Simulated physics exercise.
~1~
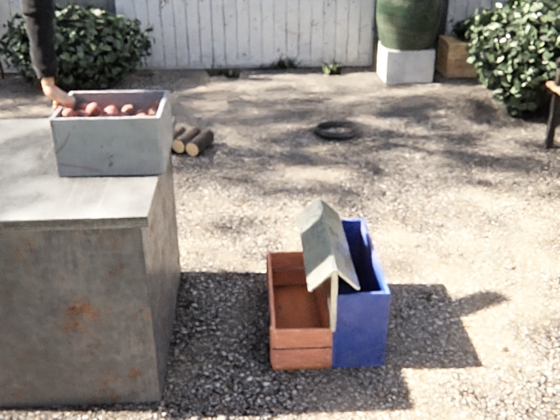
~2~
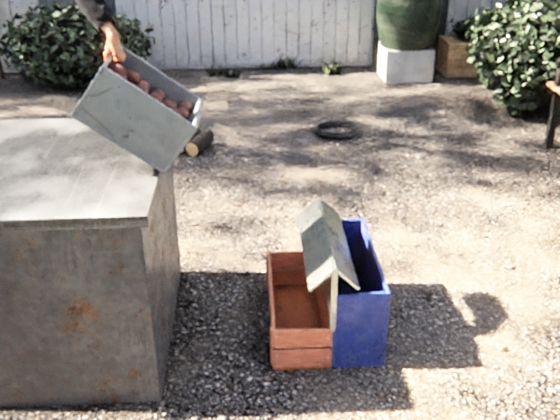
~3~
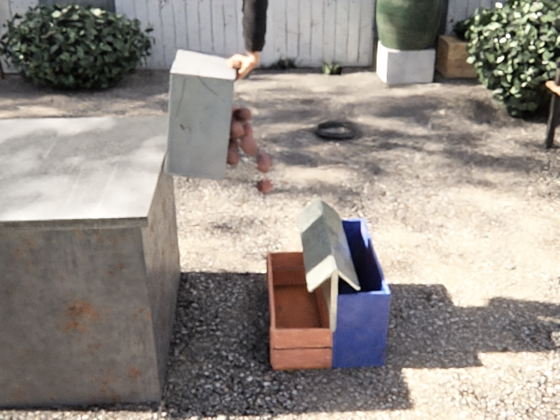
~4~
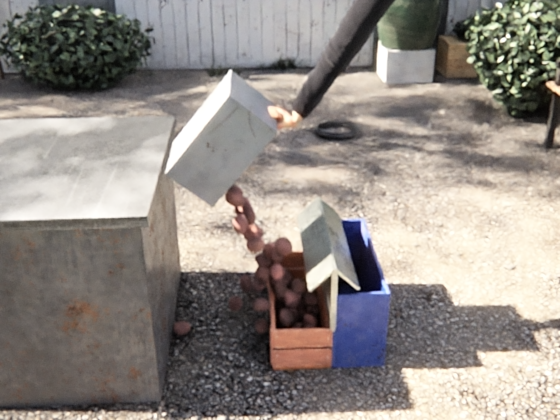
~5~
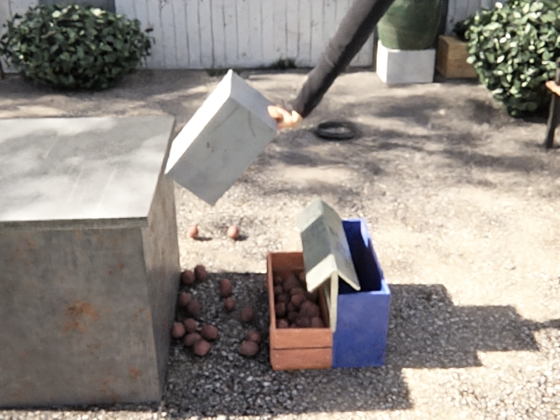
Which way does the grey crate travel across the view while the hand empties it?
The grey crate moves to the right, going out past the edge of the bench as it is tipped over.
Hand tipping a grey crate off a bench, spilling red potatoes mostly into an orange bin, with others landing on the gravel.
